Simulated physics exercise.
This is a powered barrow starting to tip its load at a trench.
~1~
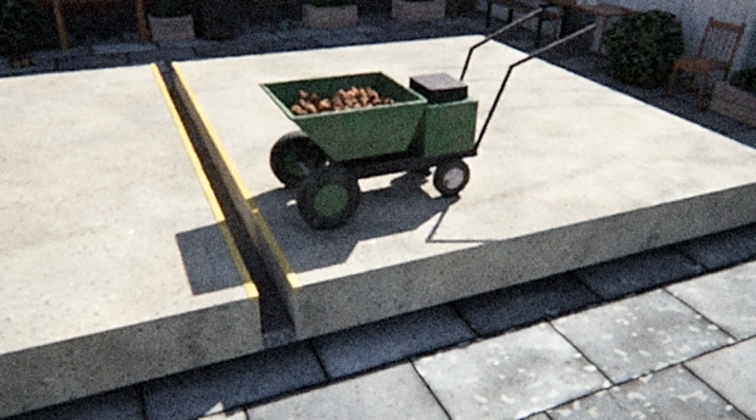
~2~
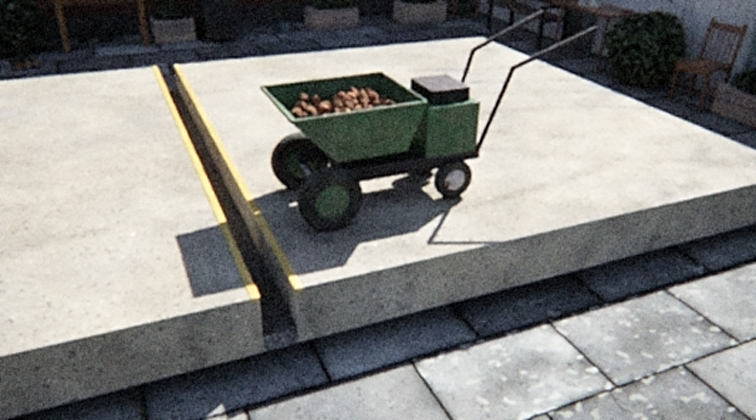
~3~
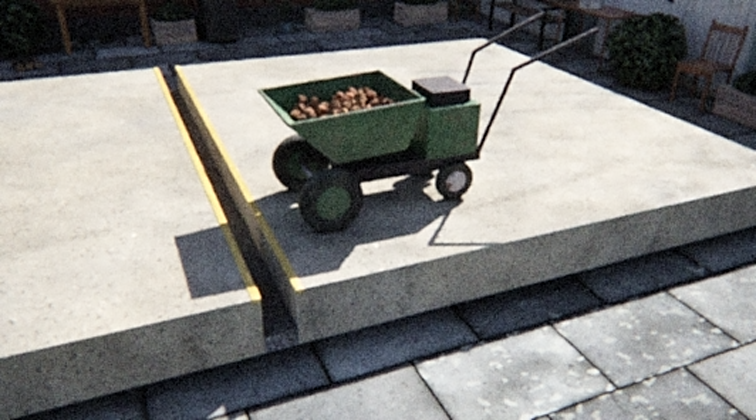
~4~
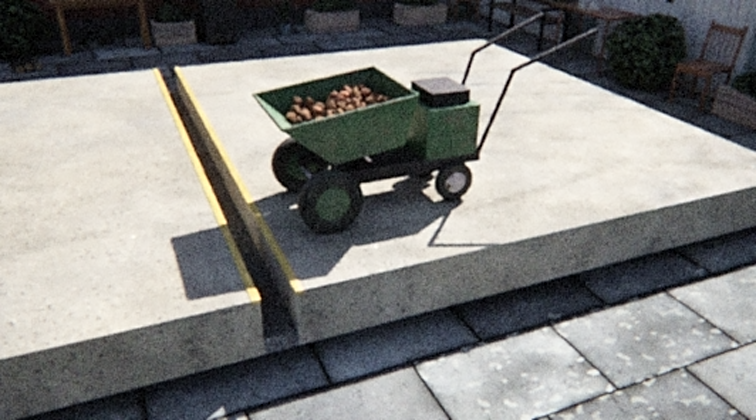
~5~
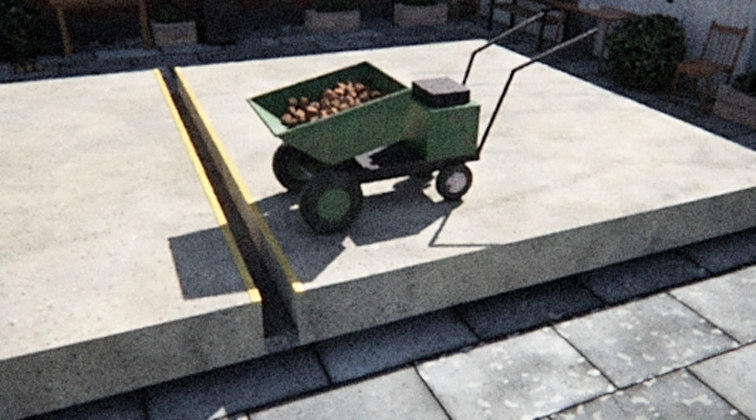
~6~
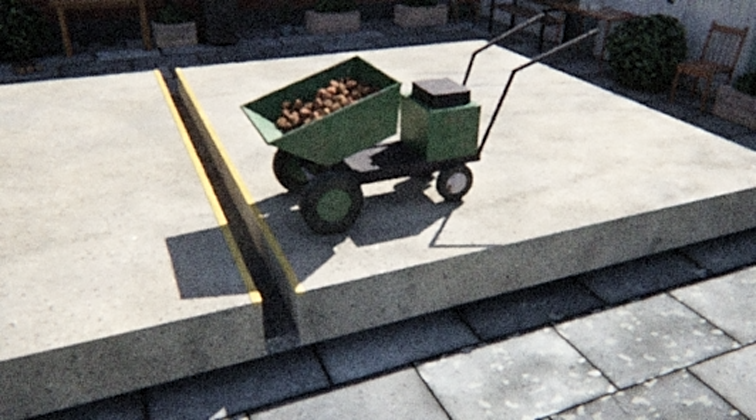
On a sunlit concrete slab, a green powered barrow stands beside a yellow-edged trench, its skip of brown lumps gradually tilting left.
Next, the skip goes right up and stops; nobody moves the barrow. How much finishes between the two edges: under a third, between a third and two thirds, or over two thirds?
Between the edges lies less than a third of the load.
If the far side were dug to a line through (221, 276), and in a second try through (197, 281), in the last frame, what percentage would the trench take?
Roughly 40 per cent, and 90 per cent.
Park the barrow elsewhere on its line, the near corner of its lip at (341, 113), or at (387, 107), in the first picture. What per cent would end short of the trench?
First some 10, then 60 per cent.
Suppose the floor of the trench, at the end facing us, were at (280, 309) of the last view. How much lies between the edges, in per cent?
Roughly 10 in a hundred.
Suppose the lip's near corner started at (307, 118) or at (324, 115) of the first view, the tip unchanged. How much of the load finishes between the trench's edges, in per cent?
The first gives 30 %, the second 70 %.
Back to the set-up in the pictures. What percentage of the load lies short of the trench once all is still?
About 0 per cent.
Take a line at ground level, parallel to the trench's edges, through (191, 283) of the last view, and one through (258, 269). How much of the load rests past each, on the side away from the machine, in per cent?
In turn 40 and 90 in a hundred.
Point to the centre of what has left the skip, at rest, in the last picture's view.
At about (184, 228).
Soon after the last picture, skip tipped steeply; all in the skip.
A little later, skip tipped steeply; about two thirds in the skip; about a quarter beyond it; a stray few falling.
Later still, skip tipped right over; a small part in the skip; a stray few in or heaped over the trench; nearly all beyond it.
By the end, skip tipped right over; a stray few in the skip; a small part in or heaped over the trench; most beyond it.
